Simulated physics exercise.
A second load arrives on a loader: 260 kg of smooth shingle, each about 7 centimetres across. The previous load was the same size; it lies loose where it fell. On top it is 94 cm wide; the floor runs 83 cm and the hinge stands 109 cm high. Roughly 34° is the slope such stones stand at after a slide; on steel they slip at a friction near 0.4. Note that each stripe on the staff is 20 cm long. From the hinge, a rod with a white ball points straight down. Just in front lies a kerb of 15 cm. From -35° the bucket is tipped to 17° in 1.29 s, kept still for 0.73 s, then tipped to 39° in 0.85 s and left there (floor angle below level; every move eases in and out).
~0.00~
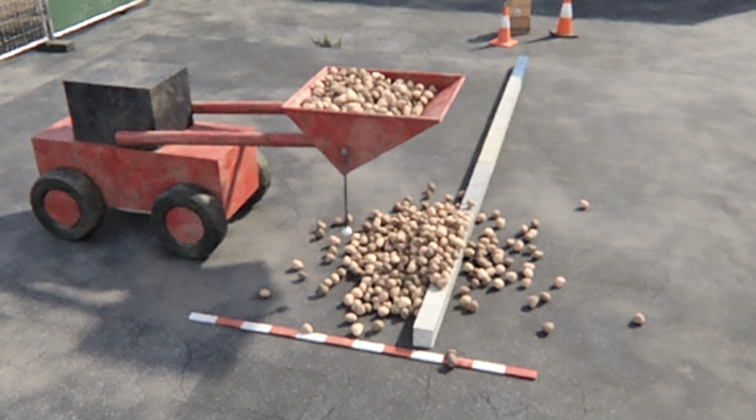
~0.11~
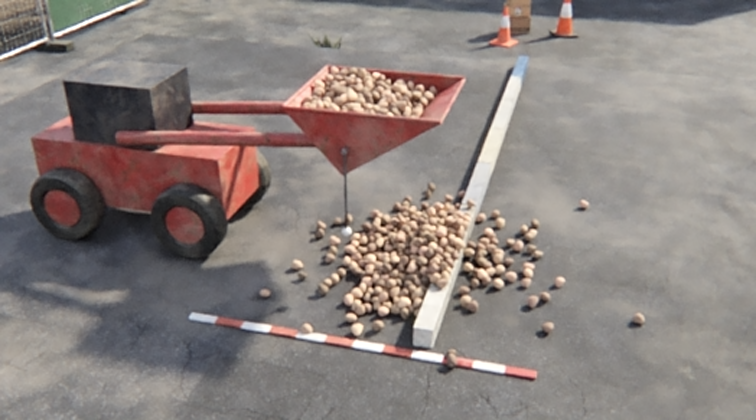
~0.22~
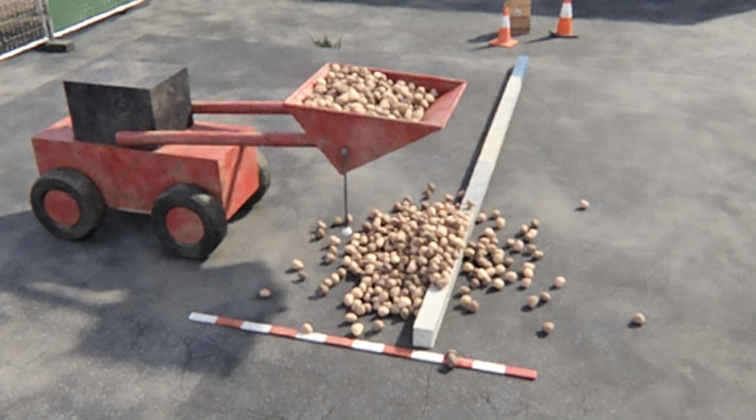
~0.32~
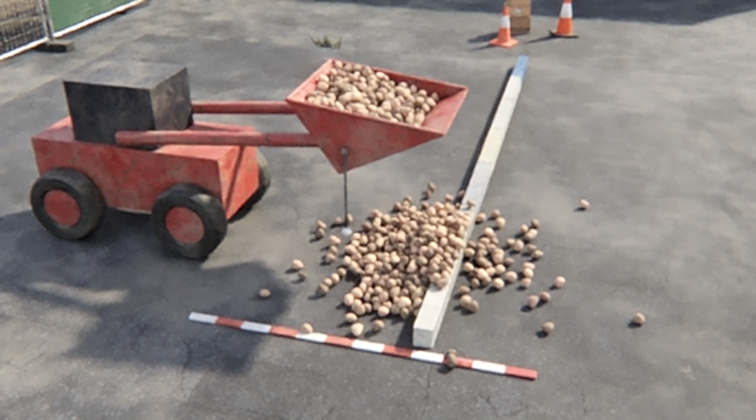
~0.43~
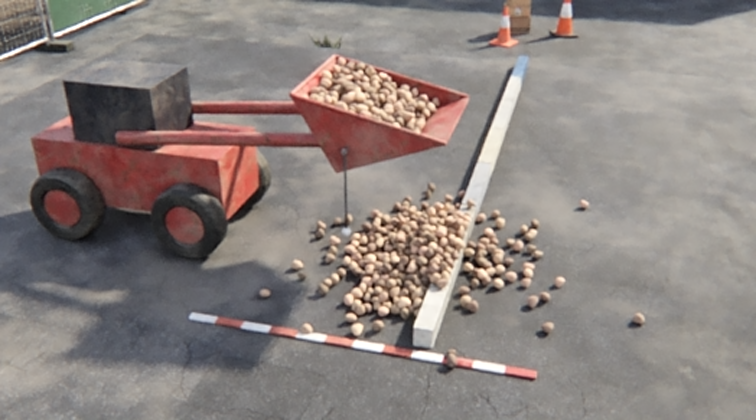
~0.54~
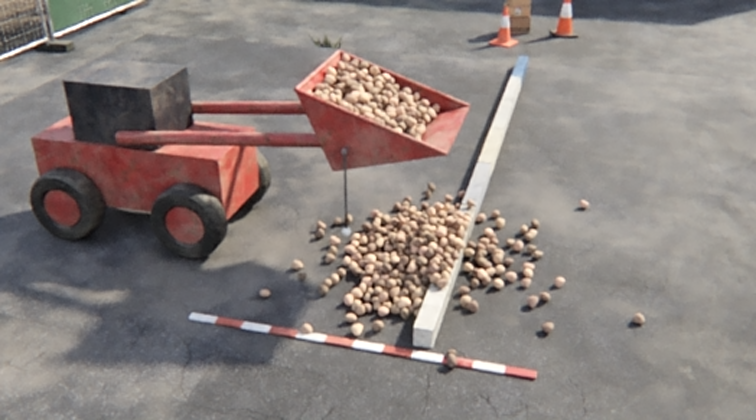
On an asphalt yard, a red four-wheeled loader holds a raised bucket of small brown stones above a loose pile lying across a pale kerb, and the bucket slowly tilts its front lip downward to the right.
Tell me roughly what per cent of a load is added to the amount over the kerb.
Roughly 90 per cent of a load is added.
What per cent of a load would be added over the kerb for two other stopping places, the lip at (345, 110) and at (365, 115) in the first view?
Case one about 0 %, case two about 15 %.
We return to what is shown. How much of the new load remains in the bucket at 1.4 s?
Held: Around 95 % of the load.
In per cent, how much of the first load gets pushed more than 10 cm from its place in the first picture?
Around 5 in a hundred.
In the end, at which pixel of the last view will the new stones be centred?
They settle centred around (493, 257).
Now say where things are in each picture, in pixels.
The bucket is at -35°, its lip at (440, 121); the top of the load is at (344, 77). The earlier load is highest near (435, 234), 26 cm above ground level, 90 % on this side of the kerb, 10 % over the kerb, in the first picture.
The bucket is at -34°, its lip at (441, 123); the top of the load is at (345, 76); the stones move at 0.1 m/s on average, in the second picture.
The bucket is at -31°, its lip at (442, 127); the top of the load is at (342, 74); the stones move at 0.1 m/s on average, in the third picture.
Lip at (444, 135), floor tilted -27°, highest stones at (344, 72); the stones move at 0.2 m/s on average, in the fourth picture.
Lip at (446, 144), floor tilted -21°, highest stones at (344, 69); the stones move at 0.2 m/s on average, in the fifth picture.
Lip at (446, 154), floor tilted -15°, highest stones at (348, 66); the stones move at 0.2 m/s on average, in the sixth picture.
After 1.0 s the floor is at 9°; in per cent of one load, 100 in the bucket, 90 on this side of the kerb, 10 over the kerb; the foremost stones are at (559, 279).
After 1.4 s the floor is at 17°; in per cent of one load, 93 in the bucket, 96 on this side of the kerb, 11 over the kerb; the foremost stones are at (559, 279).
After 3.3 s the floor is at 39°; in per cent of one load, 0 in the bucket, 100 on this side of the kerb, 100 over the kerb; the foremost stones are at (667, 287).
After 5.8 s the floor is at 39°; in per cent of one load, 0 in the bucket, 100 on this side of the kerb, 100 over the kerb; the foremost stones are at (667, 287). Net gain over the kerb, 90.
